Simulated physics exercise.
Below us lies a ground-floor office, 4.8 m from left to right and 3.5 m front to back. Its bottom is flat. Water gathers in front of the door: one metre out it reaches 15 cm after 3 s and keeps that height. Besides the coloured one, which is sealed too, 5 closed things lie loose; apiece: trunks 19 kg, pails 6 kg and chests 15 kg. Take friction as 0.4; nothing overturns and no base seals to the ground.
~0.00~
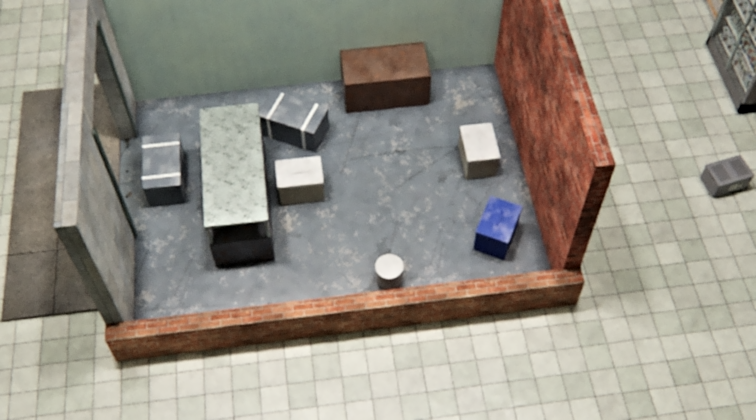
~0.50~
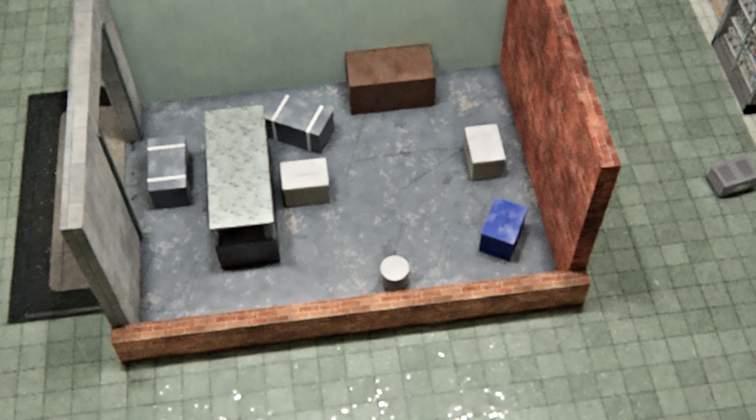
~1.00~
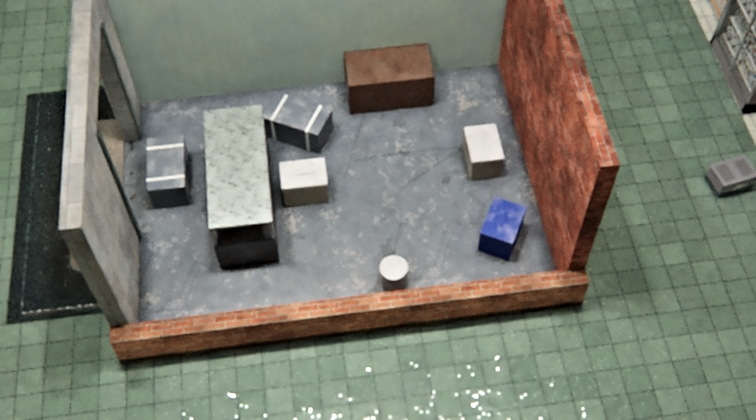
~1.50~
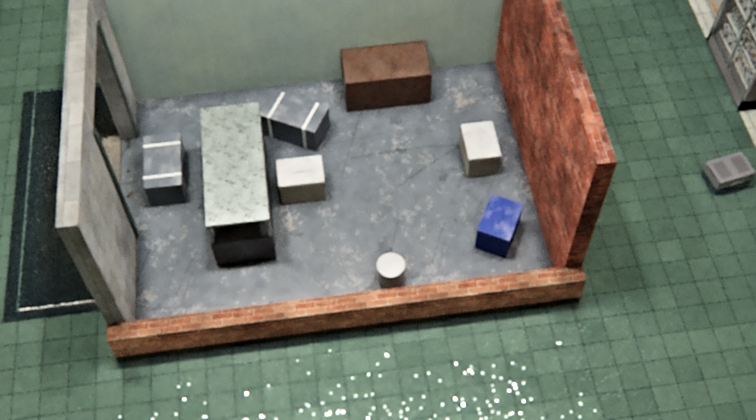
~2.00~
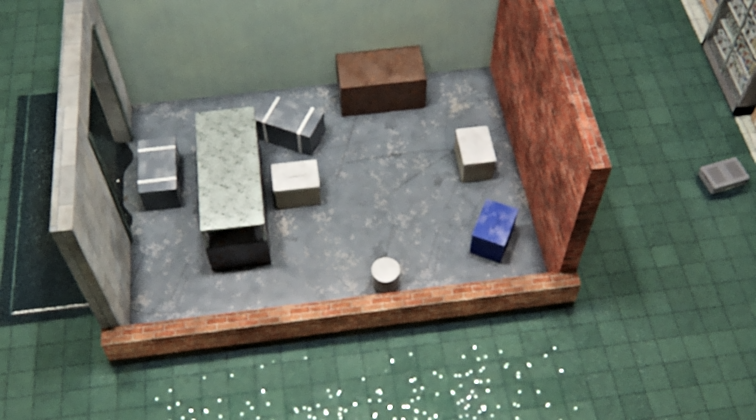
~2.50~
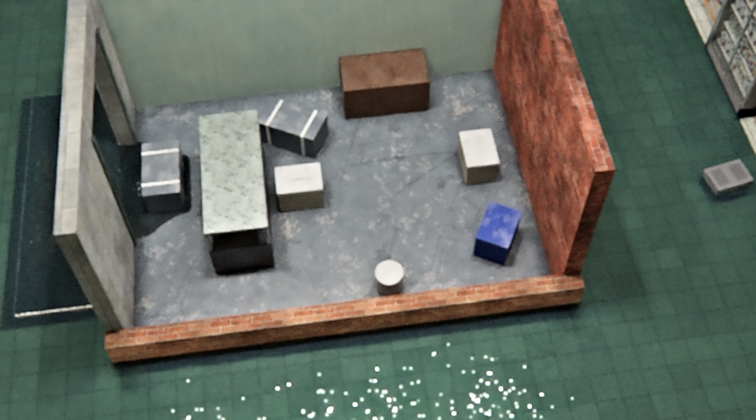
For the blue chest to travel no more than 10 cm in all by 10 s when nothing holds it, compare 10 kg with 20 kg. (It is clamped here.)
Verdict: The smaller load will do.
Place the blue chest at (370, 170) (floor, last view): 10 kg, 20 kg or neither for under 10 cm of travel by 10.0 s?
Only the larger holds.
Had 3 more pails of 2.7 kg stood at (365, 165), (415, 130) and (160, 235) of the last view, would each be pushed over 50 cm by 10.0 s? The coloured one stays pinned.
In turn: Over, short of it, over.
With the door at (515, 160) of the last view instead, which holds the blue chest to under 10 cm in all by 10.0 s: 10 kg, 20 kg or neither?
Then the lower weight is enough.
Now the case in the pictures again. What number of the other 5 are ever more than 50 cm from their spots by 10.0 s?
That makes 1.
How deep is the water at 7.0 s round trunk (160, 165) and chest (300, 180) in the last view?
Roughly 9 and 1 cm.
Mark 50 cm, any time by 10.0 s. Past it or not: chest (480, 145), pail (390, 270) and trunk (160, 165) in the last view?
In that order: Less, under, past it.
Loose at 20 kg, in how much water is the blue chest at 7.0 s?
About 0 cm.
After 3.5 s the blue chest would be 0 cm from its start with 10 kg and 0 cm from its start with 20 kg; 0 cm of water round it then.
After 4.5 s the blue chest would be 0 cm from its start with 10 kg and 0 cm from its start with 20 kg; 0 cm of water round it then.
After 7.0 s the blue chest would be 0 cm from its start with 10 kg and 0 cm from its start with 20 kg; 0 cm of water round it then.
After 10.0 s the blue chest would be 1 cm from its start with 10 kg and 0 cm from its start with 20 kg; 3 cm of water round it then.
